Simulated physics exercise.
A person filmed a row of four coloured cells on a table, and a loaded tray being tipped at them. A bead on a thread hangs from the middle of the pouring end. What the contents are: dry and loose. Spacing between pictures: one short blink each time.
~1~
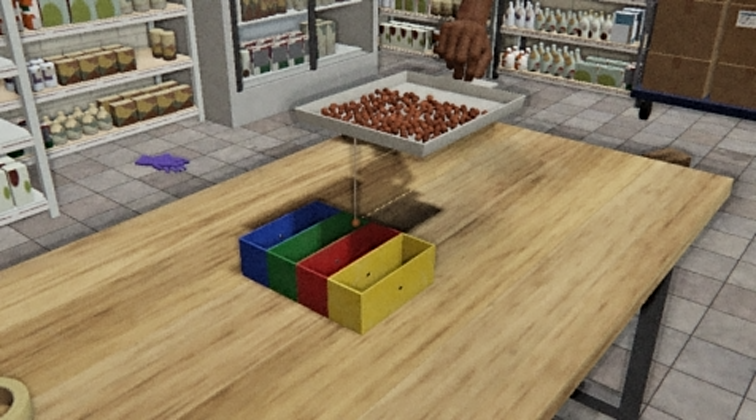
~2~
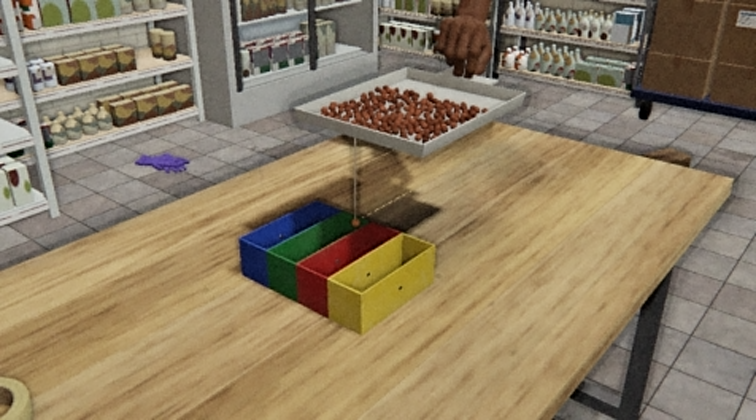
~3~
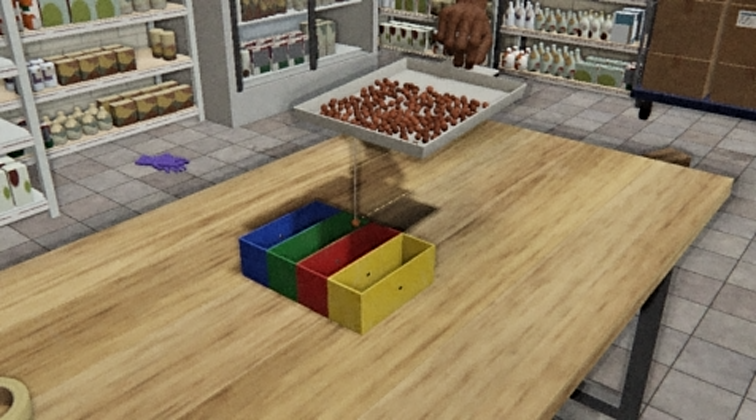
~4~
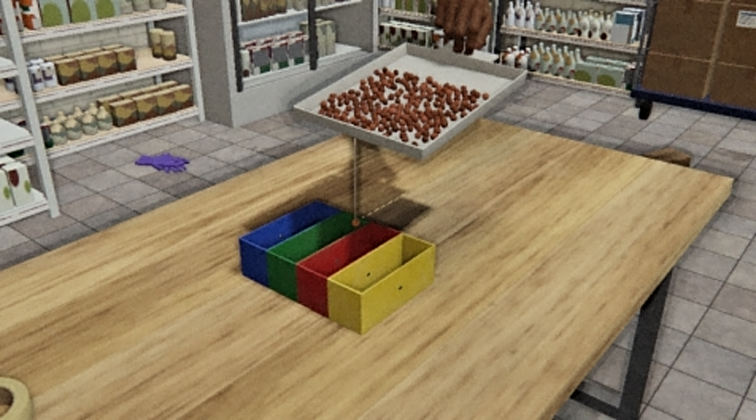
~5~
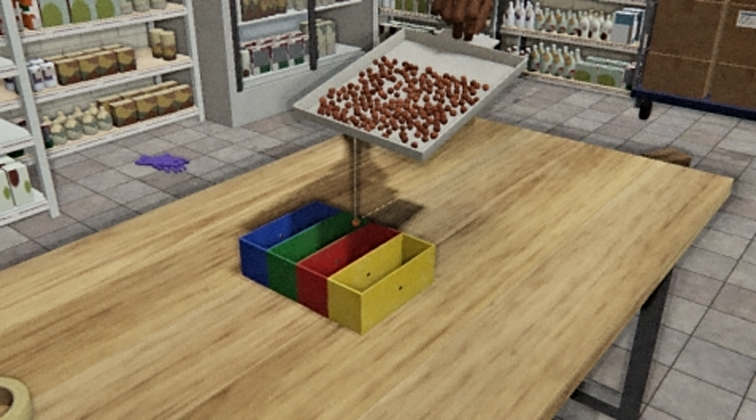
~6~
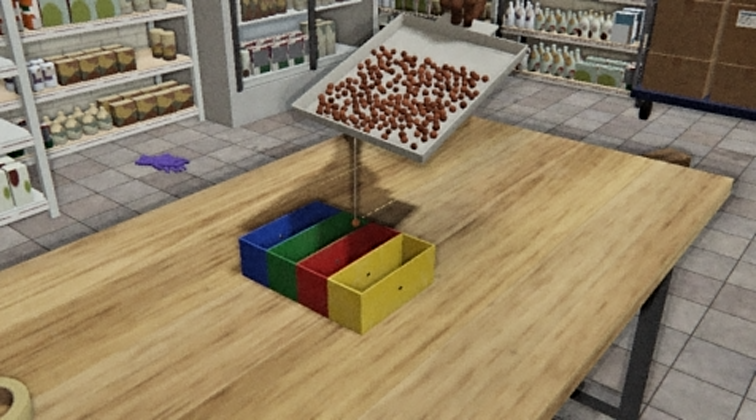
Tray of loose reddish-brown pellets tilting gradually toward its lower right corner above blue, green, red and yellow cells, a hand gripping its far edge.
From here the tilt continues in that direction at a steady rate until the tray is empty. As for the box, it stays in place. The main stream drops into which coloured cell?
It drops into the yellow cell.
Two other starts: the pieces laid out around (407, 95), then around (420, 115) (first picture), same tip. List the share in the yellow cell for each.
About 30 and 40 per cent.
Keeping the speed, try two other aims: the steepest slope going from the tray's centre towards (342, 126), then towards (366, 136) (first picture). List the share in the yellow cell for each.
Somewhere close to 0 % the first time, 20 % the second.
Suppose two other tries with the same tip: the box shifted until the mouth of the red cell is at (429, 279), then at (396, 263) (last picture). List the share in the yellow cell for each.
That makes 0 per cent, followed by 0 per cent.
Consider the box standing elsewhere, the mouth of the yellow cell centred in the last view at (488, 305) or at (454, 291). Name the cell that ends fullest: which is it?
The first time it is the cell in blue, and the second time it is the cell in green.
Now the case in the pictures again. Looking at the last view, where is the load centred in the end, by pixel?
The centre comes to rest close to (354, 300).
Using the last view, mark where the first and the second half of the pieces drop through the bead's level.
Points: About (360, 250), then about (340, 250).
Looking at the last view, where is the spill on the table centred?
I'd mark it at about (391, 345).
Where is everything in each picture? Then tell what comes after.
Corners of the pouring end (299, 108) and (423, 142), level; middle of the load (401, 117), clay pellets; bead on its thread (356, 223); blue cell (254, 259); green cell (282, 273); red cell (313, 287); yellow cell (345, 303), in the first picture.
Corners of the pouring end (299, 108) and (423, 143), level; middle of the load (401, 116), in the second picture.
Corners of the pouring end (298, 107) and (423, 144), tipped barely, lowest at the right corner; middle of the load (400, 112), in the third picture.
Corners of the pouring end (297, 106) and (422, 147), tipped a little, lowest at the right corner; middle of the load (400, 107), in the fourth picture.
Corners of the pouring end (296, 105) and (422, 149), tipped clearly, lowest at the right corner; middle of the load (400, 102), in the fifth picture.
Corners of the pouring end (295, 104) and (421, 152), tipped clearly, lowest at the right corner; middle of the load (399, 97); blue cell (254, 259); green cell (282, 273); red cell (313, 287); yellow cell (345, 303), in the sixth picture.
Just after the last frame, tray tipped steeply; every one on the tray.
A moment on, tray tipped past a quarter turn; almost all on the tray; just a few in the yellow cell.
Further on, tray tipped past a quarter turn; roughly a third in the yellow cell; roughly a quarter in the red cell; about a tenth in the green cell; just a few in the blue cell; roughly a quarter falling or outside the box.
When it is over, tray tipped past a quarter turn; roughly a third in the yellow cell; roughly a quarter in the red cell; about a tenth in the green cell; just a few in the blue cell; roughly a quarter outside the box.
